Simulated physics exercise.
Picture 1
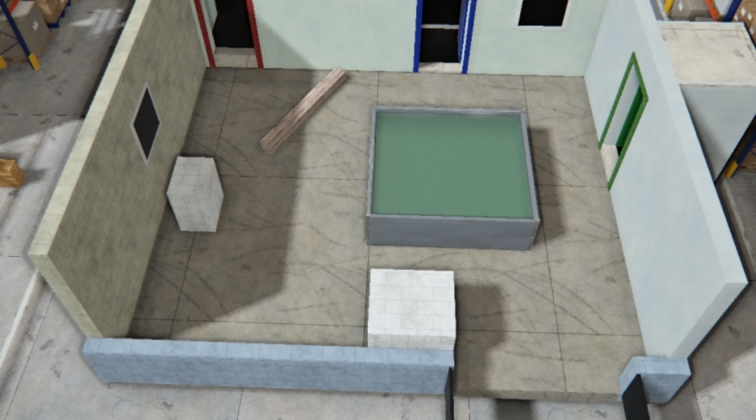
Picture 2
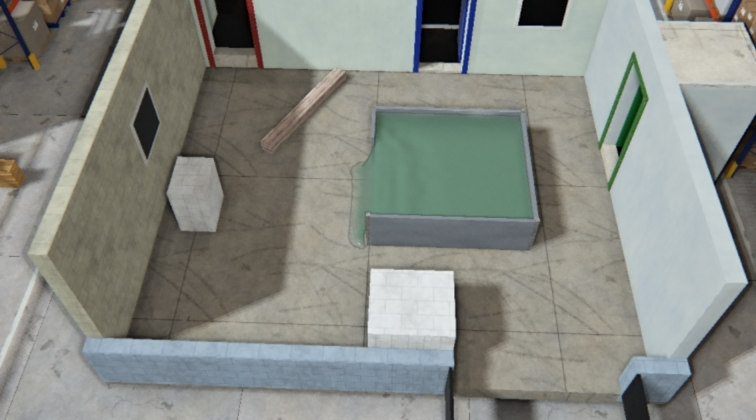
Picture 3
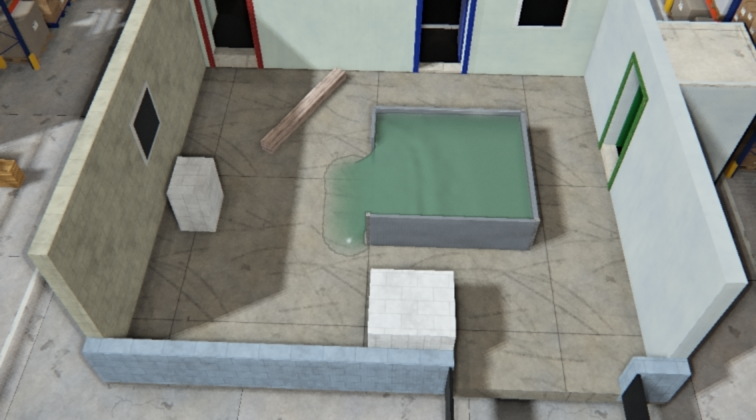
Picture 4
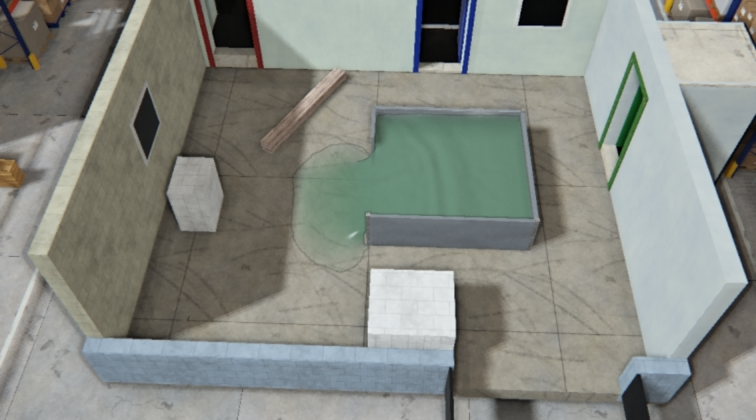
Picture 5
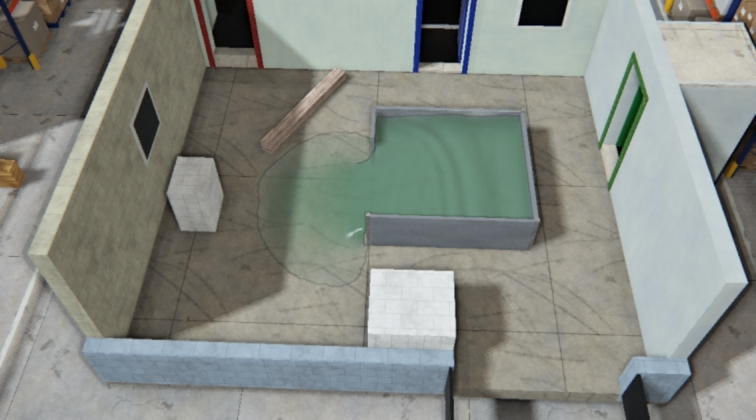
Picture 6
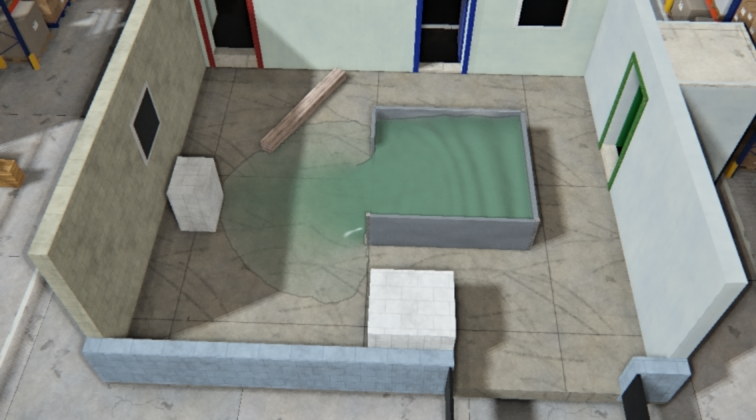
Green water pouring through a gap in the left side of a grey tank, spreading leftward across the floor toward a pale block.
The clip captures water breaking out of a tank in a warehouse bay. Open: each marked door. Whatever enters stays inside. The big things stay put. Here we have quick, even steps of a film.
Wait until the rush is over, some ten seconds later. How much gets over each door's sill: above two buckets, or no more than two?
As I see it, blue door: Does not exceed it; green door: Does not exceed it; red door: Does not exceed it.
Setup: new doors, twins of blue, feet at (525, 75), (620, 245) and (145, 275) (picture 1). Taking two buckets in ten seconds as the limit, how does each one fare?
Taken in sequence, they go: Not exceeded, not exceeded, exceeded.
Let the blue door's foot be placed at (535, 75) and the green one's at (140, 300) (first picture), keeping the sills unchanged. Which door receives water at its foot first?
The door marked green.
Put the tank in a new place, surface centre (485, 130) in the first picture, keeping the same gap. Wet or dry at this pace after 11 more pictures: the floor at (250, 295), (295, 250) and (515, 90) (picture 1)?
Result: Inundated; inundated; spared.
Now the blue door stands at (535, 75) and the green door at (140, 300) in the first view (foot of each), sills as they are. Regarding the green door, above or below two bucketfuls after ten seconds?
Taken on its own, the green door goes beyond the limit.
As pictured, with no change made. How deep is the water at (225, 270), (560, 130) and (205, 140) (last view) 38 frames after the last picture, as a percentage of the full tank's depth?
Around 25, 0 and 25 %.
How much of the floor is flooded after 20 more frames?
That works out at 50 %.
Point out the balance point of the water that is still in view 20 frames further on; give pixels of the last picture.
At about (318, 208).
A moment on, water covers 25 % of the floor; the blue door not reached, the green door not reached, the red door not reached.
Next, water covers 40 % of the floor; the blue door not reached, the green door not reached, the red door not reached.
Then, water covers 50 % of the floor; the blue door not reached, the green door not reached, the red door wet at the sill, nothing in.
Later, water covers 70 % of the floor; the blue door wet at the sill, nothing in, the green door not reached, the red door wet at the sill, nothing in.
In the end, water covers 95 % of the floor; the blue door wet at the sill, nothing in, the green door wet at the sill, nothing in, the red door wet at the sill, nothing in.
